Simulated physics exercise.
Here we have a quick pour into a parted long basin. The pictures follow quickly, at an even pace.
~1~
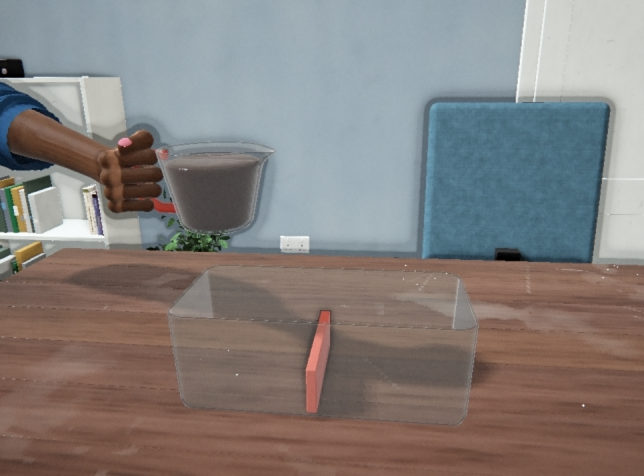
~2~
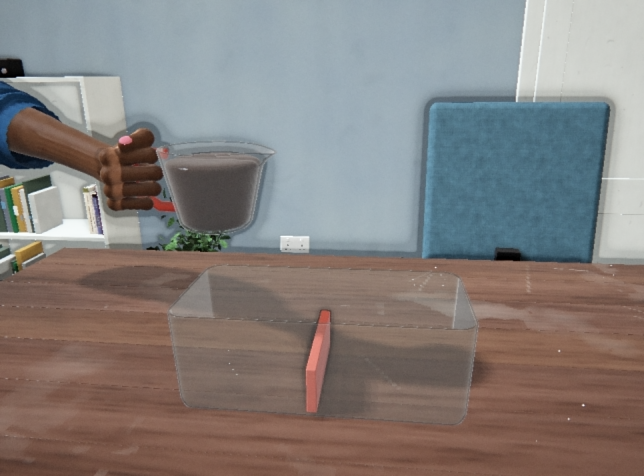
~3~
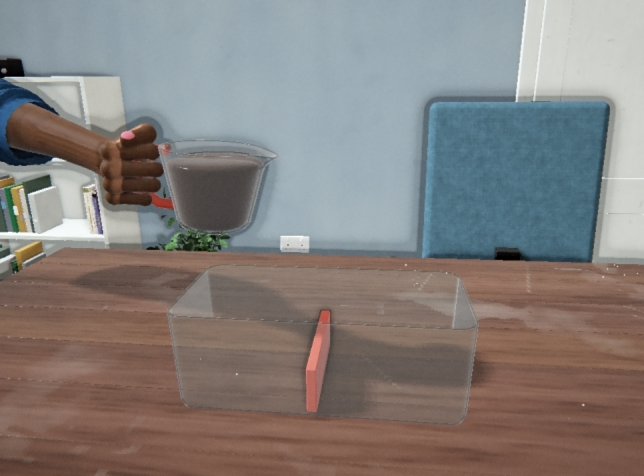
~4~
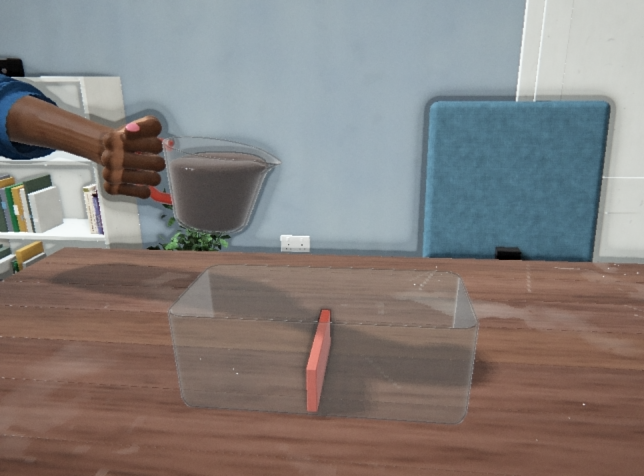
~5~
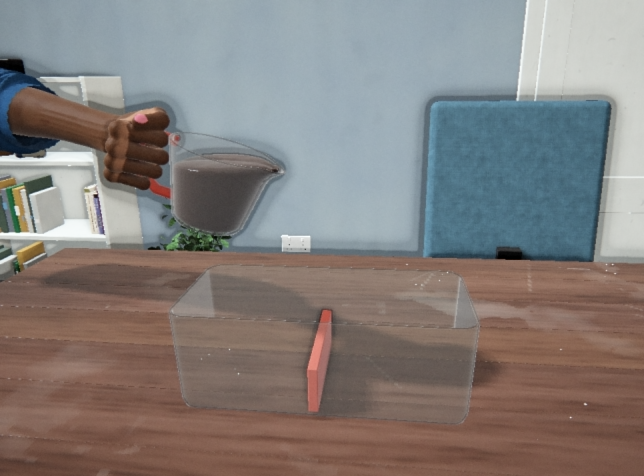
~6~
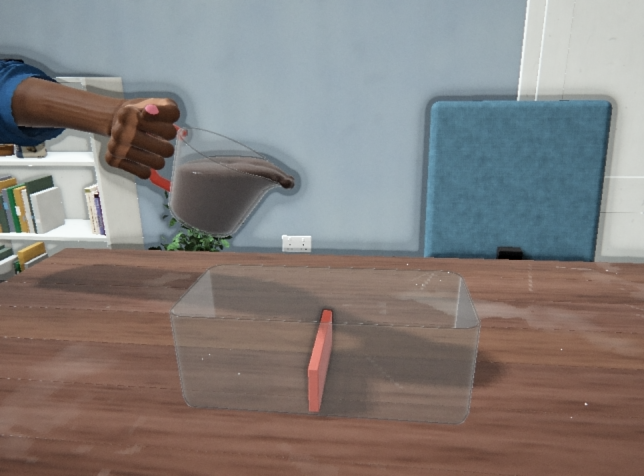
Above a divided clear basin on a wooden table, a hand steadily tilts a jug of dark liquid rightward.
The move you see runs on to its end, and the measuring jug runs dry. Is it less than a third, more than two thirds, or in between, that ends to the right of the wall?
In the end from a third to two thirds is right of the wall.
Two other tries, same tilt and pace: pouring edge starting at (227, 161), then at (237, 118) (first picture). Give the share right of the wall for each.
In turn 5 and 10 in a hundred.
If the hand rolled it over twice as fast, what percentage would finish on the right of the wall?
Close to 40 per cent.
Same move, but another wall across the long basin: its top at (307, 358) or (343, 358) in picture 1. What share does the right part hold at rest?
The first gives 80 %, the second 25 %.
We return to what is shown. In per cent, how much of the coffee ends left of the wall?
Some 40 per cent.
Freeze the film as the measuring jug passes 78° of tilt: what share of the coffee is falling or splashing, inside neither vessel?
About 25 per cent.
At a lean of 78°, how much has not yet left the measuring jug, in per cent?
Near 45 %.
A moment on, the tilt is 78° and 46 per cent is still to pour, 2 is left of the wall and 27 right of it.
Next, the tilt is 97° and 7 per cent is still to pour, 29 is left of the wall and 57 right of it.
Then the tilt is 97° and 0 per cent is still to pour, 42 is left of the wall and 57 right of it.
Later the tilt is 97° and 0 per cent is still to pour, 42 is left of the wall and 58 right of it.
Finally, 42 per cent lies left of the wall, 58 right of it and 0 outside.
